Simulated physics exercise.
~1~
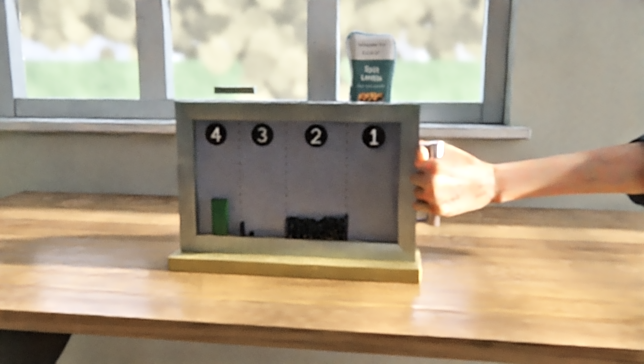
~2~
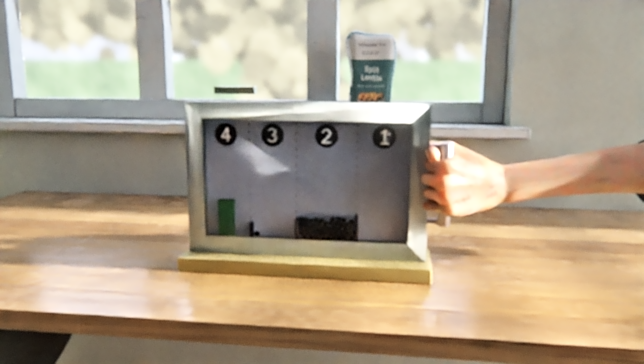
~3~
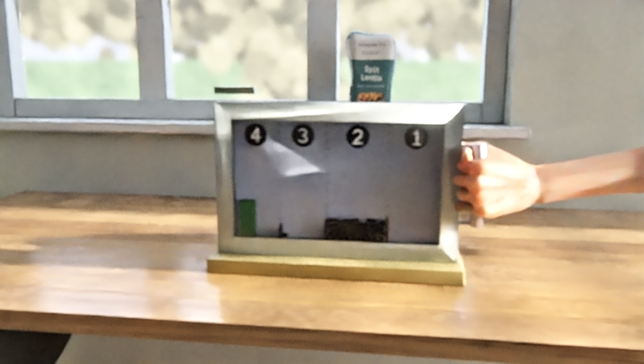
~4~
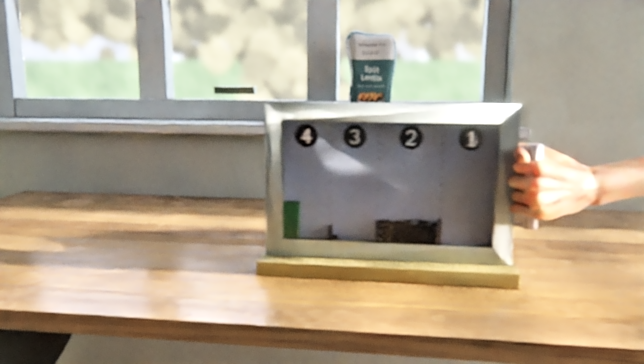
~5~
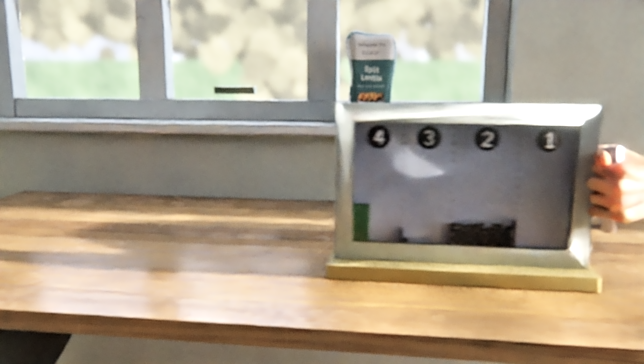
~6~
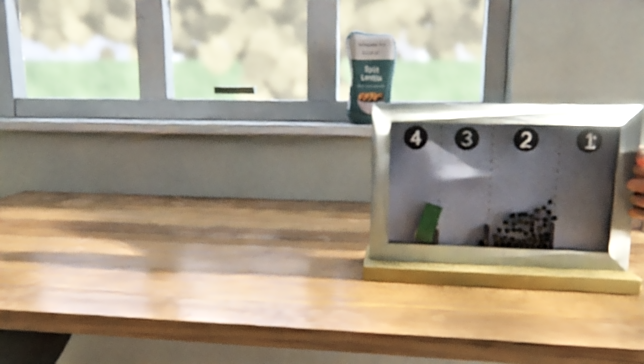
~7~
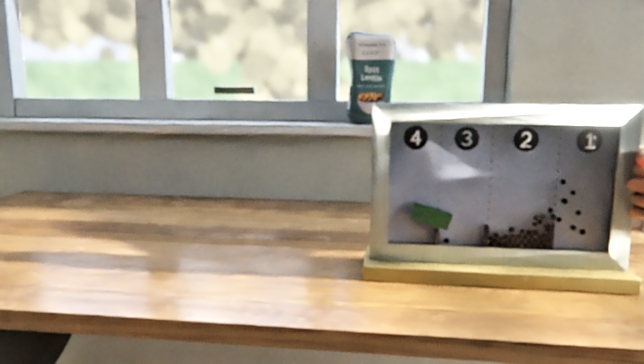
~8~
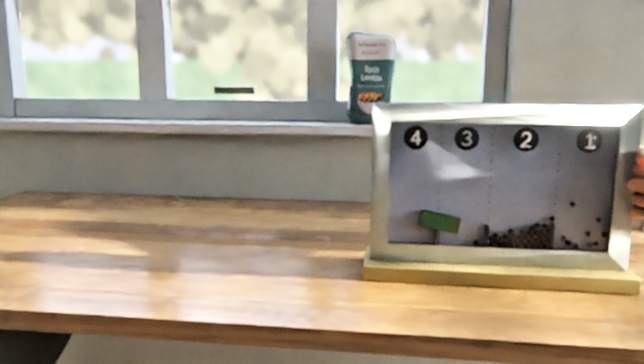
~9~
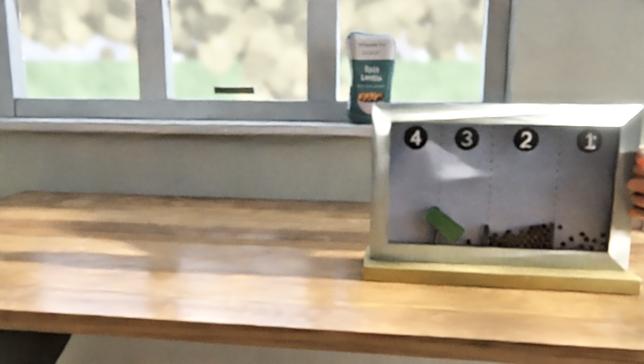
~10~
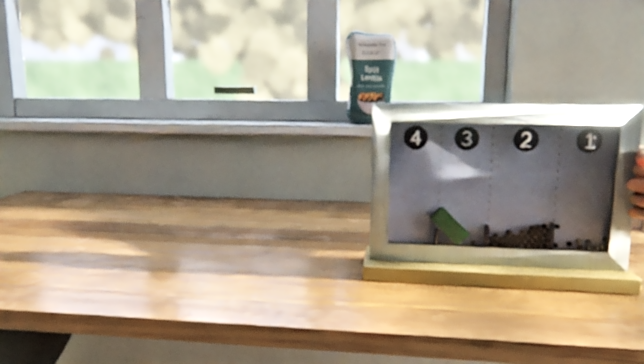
A clear-faced case slides right by hand and stops, scattering black beads and tipping a green block.
